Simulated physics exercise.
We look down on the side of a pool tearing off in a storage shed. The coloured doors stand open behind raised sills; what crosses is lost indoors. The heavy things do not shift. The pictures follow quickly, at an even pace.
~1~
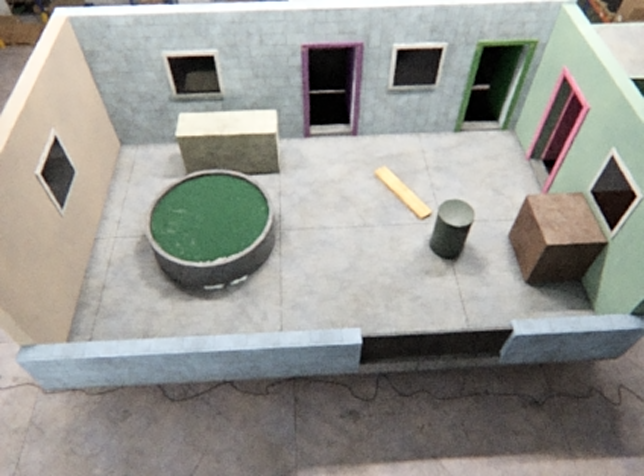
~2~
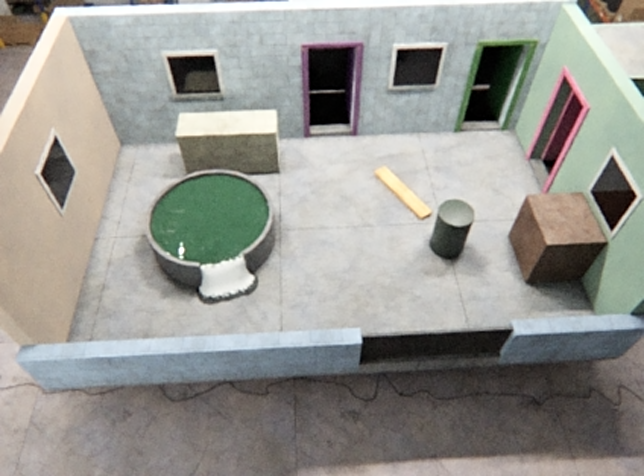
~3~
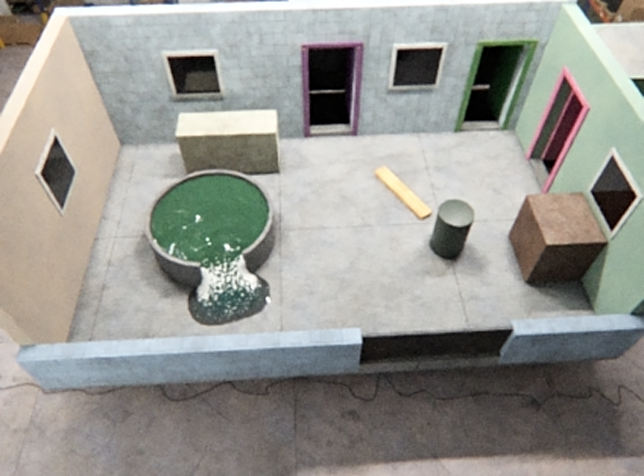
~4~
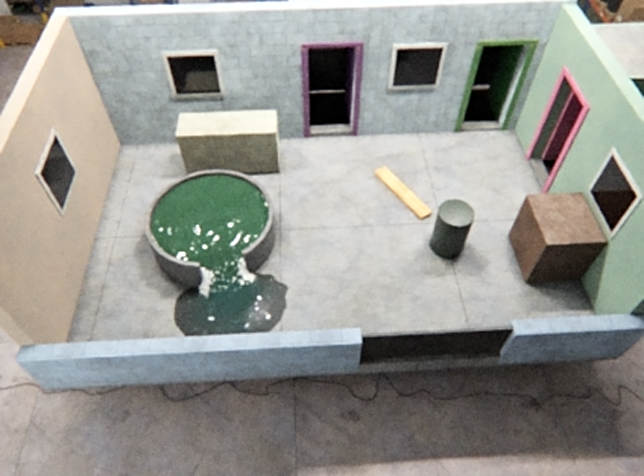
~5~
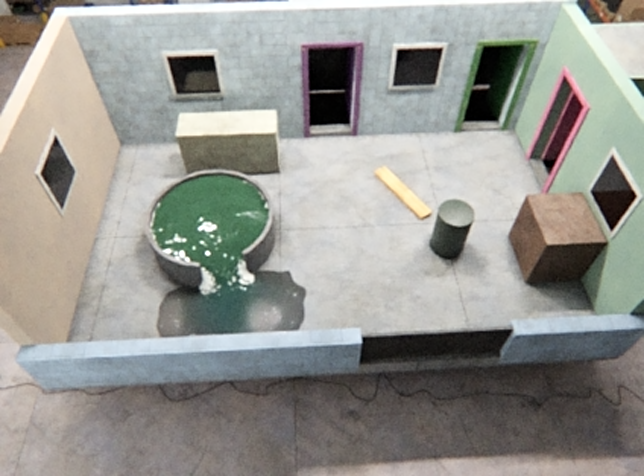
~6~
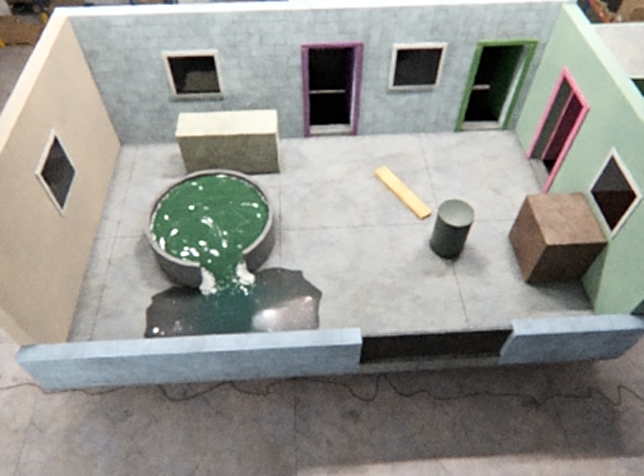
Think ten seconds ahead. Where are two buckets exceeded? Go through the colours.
The green door stays under that; the pink door stays under that; the purple door stays under that.
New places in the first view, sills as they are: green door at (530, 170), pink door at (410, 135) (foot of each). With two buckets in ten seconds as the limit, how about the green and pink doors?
Then: The green one stays under; the pink one lets less in.
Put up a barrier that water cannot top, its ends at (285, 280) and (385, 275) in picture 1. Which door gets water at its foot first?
The pink one.
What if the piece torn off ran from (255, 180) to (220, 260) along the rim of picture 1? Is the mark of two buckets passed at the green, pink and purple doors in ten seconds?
In short: The green one floods, the pink one passes that mark, the purple one stays under.
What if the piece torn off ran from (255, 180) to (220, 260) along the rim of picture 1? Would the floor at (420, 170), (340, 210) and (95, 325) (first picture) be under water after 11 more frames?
In that order: Wet, flooded, no water.
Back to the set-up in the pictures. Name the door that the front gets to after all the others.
It is the door marked purple.
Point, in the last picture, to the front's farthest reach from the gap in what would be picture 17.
I would point to (515, 341).
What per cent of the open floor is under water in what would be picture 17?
Some 20 per cent.
A moment on, water covers 10 % of the floor; the green door not reached, the pink door not reached, the purple door not reached.
Next, water covers 20 % of the floor; the green door not reached, the pink door not reached, the purple door not reached.
Then, water covers 40 % of the floor; the green door not reached, the pink door not reached, the purple door not reached.
Later, water covers 65 % of the floor; the green door not reached, the pink door wet at the sill, nothing in, the purple door not reached.
In the end, water covers 90 % of the floor; the green door wet at the sill, nothing in, the pink door wet at the sill, nothing in, the purple door wet at the sill, nothing in.
